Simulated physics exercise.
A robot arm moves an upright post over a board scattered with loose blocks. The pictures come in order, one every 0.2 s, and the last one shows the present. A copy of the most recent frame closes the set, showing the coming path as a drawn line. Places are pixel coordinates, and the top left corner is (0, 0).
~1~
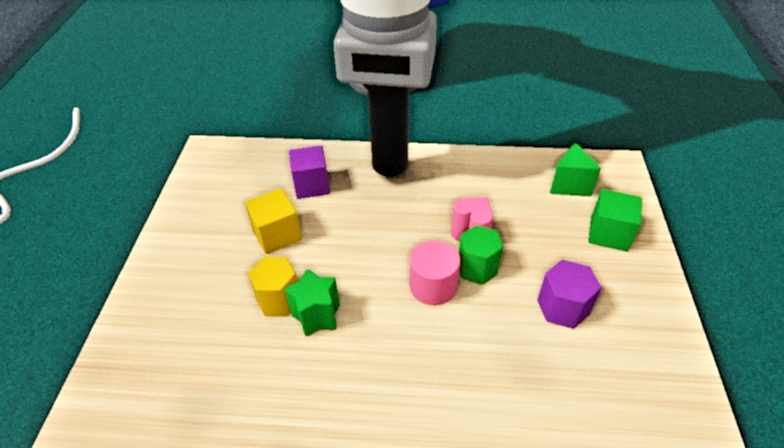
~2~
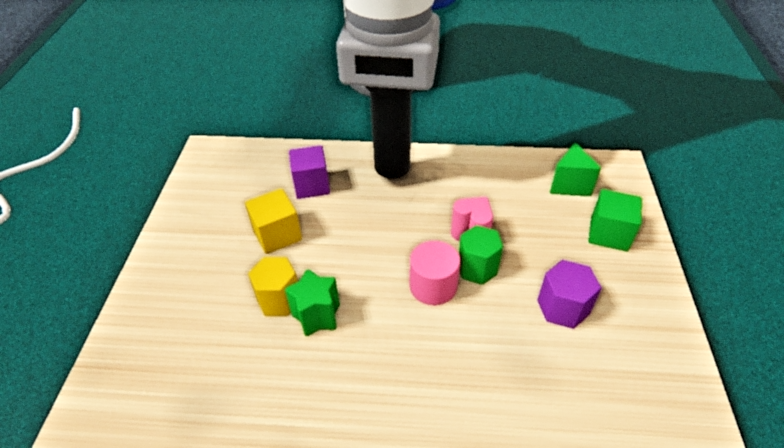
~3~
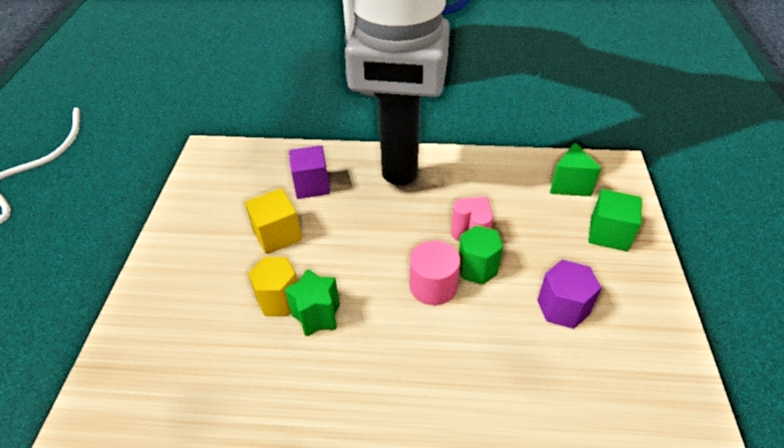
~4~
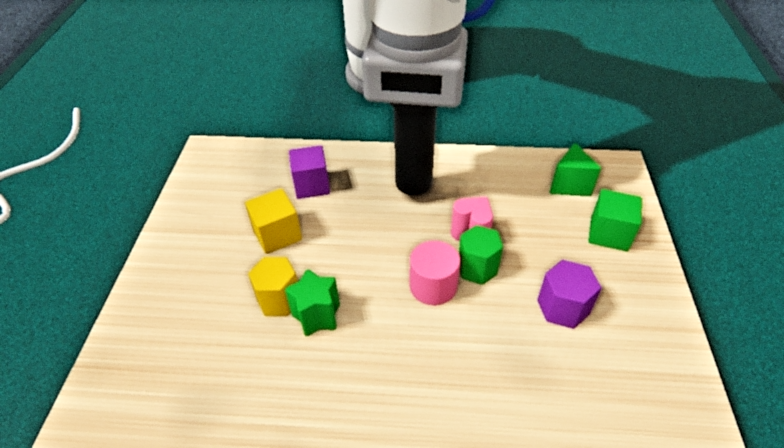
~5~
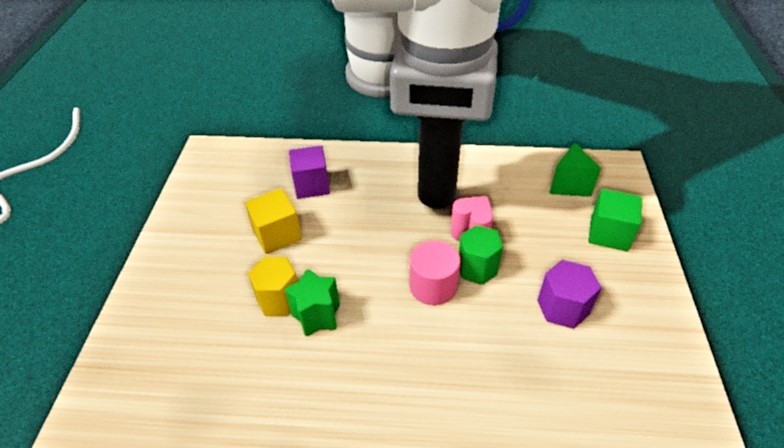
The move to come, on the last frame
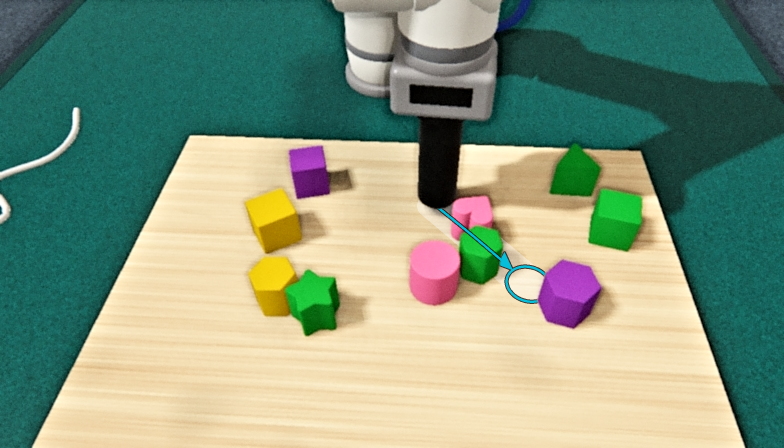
Robot arm moving its black post right and nearer across a wooden board toward a pink heart block, the scattered blocks staying still.
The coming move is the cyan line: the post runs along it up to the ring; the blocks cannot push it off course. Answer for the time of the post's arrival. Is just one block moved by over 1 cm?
It seems not.
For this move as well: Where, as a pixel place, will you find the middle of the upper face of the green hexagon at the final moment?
(493, 267)
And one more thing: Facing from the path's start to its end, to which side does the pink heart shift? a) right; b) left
I'll go with b - left.
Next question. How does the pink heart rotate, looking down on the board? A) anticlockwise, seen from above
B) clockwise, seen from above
It's A.
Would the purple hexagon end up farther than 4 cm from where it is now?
I'd say no.
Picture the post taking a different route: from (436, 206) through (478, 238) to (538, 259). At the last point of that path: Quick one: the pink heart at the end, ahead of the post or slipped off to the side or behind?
It holds its place in front.
The line goes from (436, 206) to (528, 284).
The first path, step by step. One third of the way, post (467, 219); pink heart (500, 221), turned 20° anticlockwise; green hexagon (483, 245).
Two thirds of the way, post (498, 245); pink heart (538, 241), turned 55° anticlockwise; green hexagon (487, 258), turned 45° clockwise.
At the end, post (531, 274); pink cylinder unmoved; pink heart (577, 256), turned 80° anticlockwise; green hexagon (493, 267), turned 85° clockwise; purple hexagon (594, 292), turned 30° clockwise.
